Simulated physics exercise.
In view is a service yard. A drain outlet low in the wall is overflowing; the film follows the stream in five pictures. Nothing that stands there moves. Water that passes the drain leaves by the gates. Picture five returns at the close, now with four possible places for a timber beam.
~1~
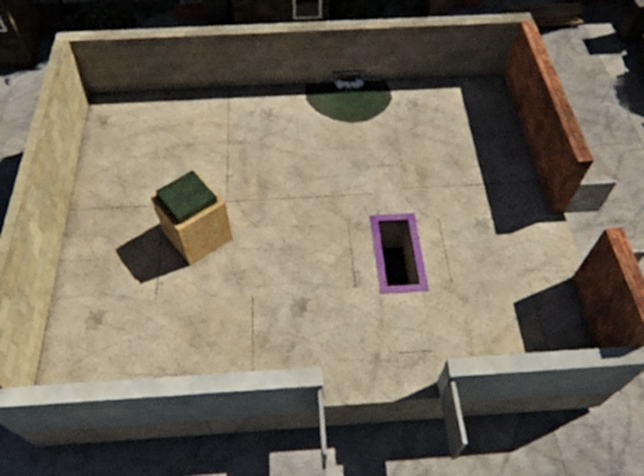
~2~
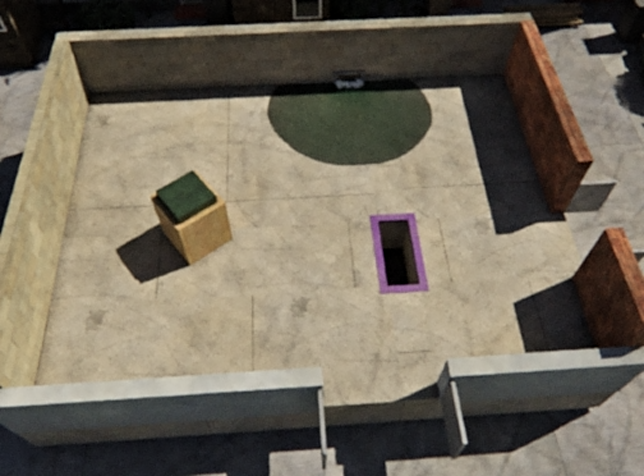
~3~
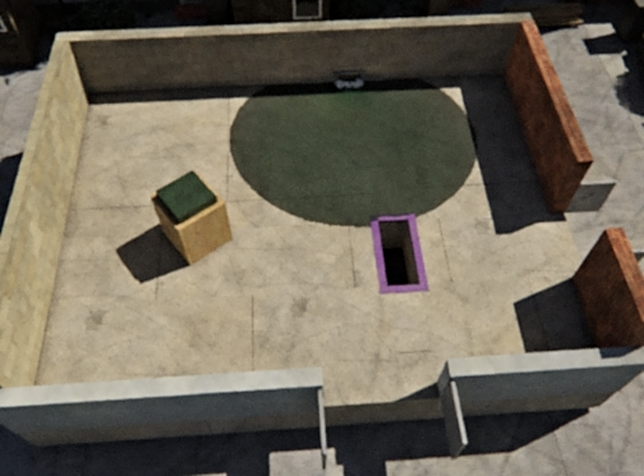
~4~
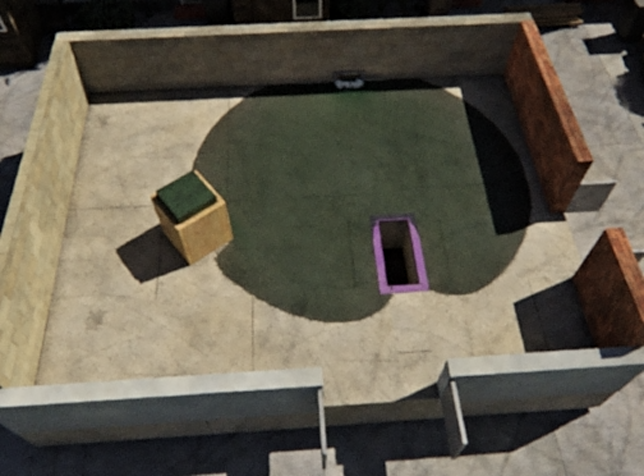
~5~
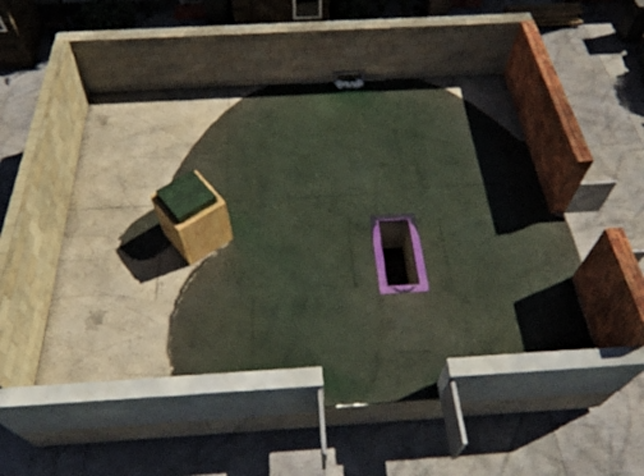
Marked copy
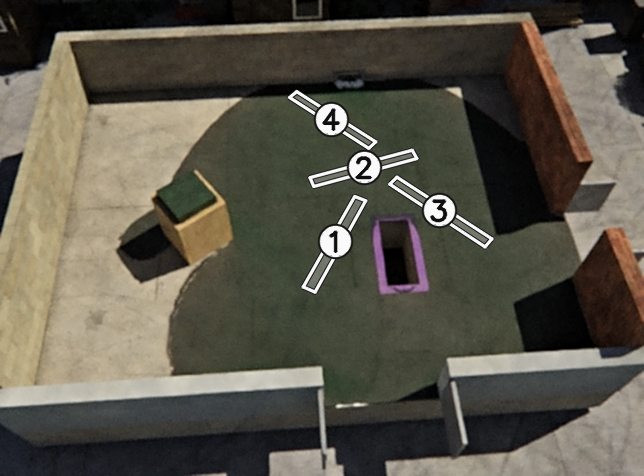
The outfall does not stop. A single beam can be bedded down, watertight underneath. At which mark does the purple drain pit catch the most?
1 is best.
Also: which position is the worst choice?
It is 2.
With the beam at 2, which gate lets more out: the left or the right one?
The left one.
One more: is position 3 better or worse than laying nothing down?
Position 3 is worse.
On the marked copy, 1 from (309, 289) to (360, 198); 2 from (311, 182) to (414, 154); 3 from (393, 180) to (488, 242); 4 from (293, 94) to (372, 145).
With 1, about 20 % of the stream runs into the purple drain pit, about 73 % out by the gates.
With 2, about 6 % of the stream runs into the purple drain pit, about 90 % out by the gates.
With 3, about 13 % of the stream runs into the purple drain pit, about 82 % out by the gates.
With 4, about 13 % of the stream runs into the purple drain pit, about 84 % out by the gates.
